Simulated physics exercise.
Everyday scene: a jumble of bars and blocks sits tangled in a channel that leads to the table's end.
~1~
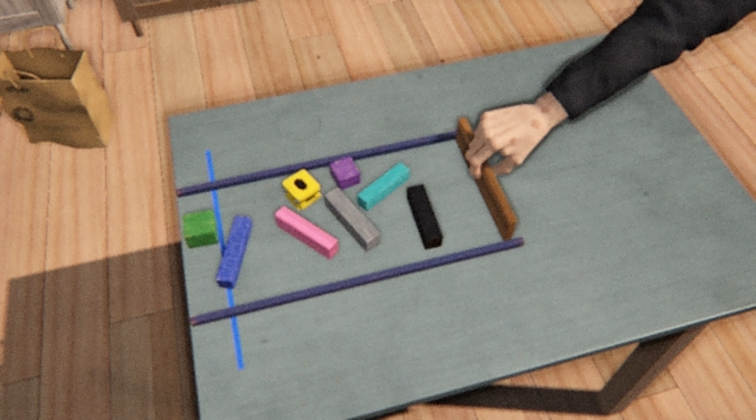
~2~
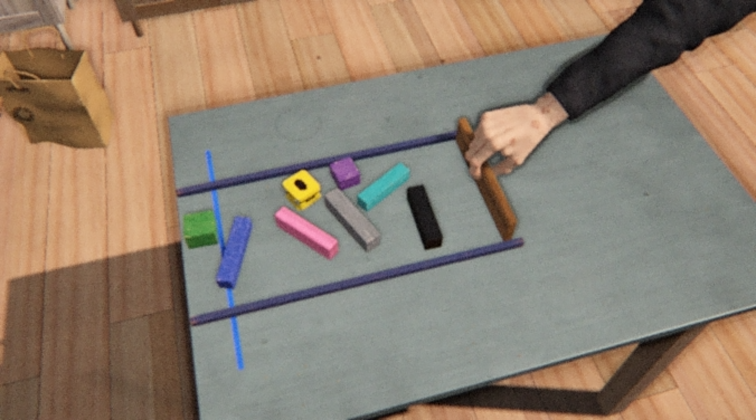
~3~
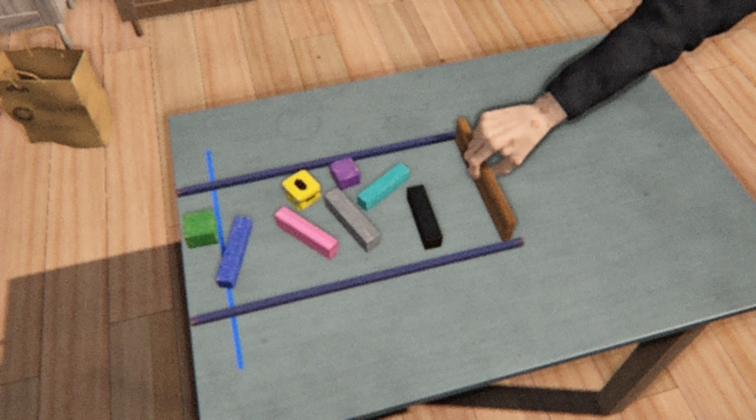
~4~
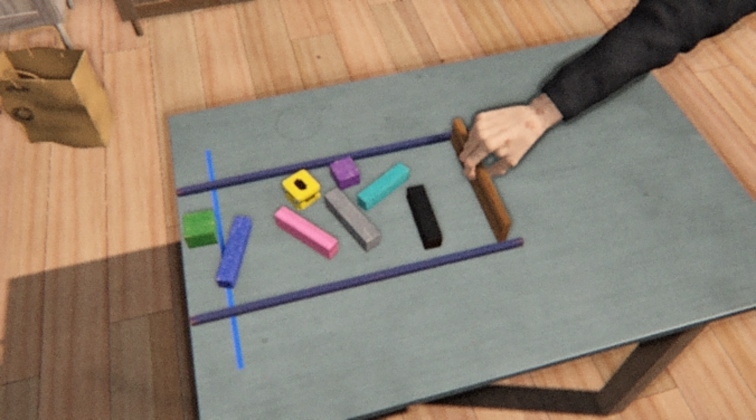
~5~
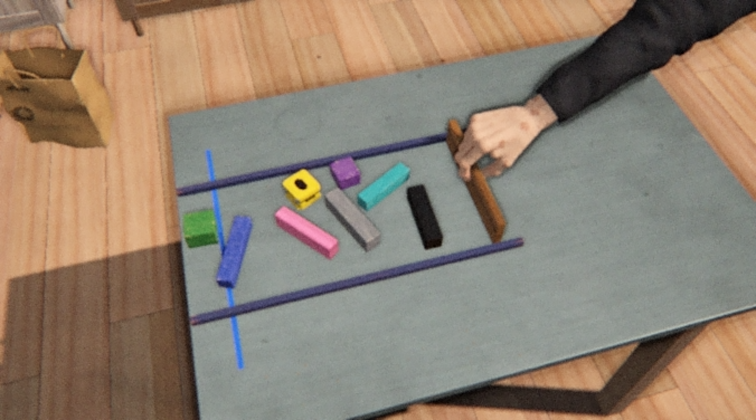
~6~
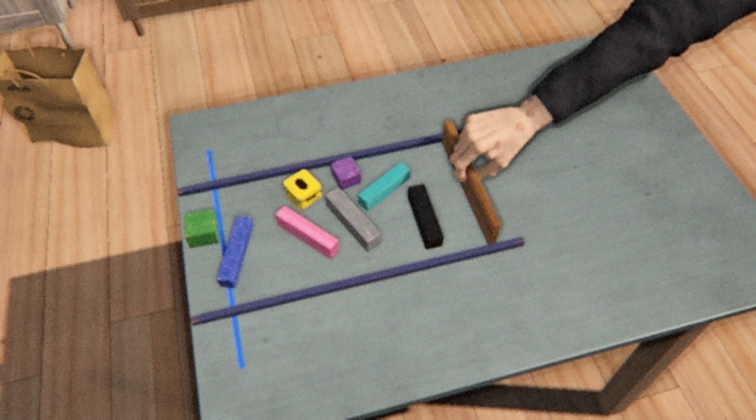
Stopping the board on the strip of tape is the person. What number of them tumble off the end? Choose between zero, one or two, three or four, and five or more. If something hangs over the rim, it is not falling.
The count is three or four.
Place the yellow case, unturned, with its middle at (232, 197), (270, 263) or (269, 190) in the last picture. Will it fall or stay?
Trying each place in order, it drops down, it drops down and it drops down.
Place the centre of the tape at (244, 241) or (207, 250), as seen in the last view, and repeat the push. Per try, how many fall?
2 and 5.
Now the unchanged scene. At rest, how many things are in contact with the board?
The count comes out at 3.
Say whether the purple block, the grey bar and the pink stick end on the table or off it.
In the end the purple block is still there, the grey bar ends up off and the pink stick ends up off.
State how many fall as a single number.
4.
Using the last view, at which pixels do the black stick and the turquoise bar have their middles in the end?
Near (216, 265) and (198, 234).
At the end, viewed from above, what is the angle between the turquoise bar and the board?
Some 30 degrees.
Early on, none off yet; green block at rest near (202, 229); blue bar at rest near (236, 251); pink stick at rest near (307, 232).
A while later, none off yet; green block at rest near (202, 229); blue bar at rest near (235, 251); pink stick travelled a little near (274, 256).
Further along, none off yet; green block travelled about its own width near (181, 222); blue bar travelled about its own width near (182, 251); pink stick travelled about its own width near (208, 278).
Finally, the number that fall off is three or four; lost, grey bar, pink stick, blue bar and green block.
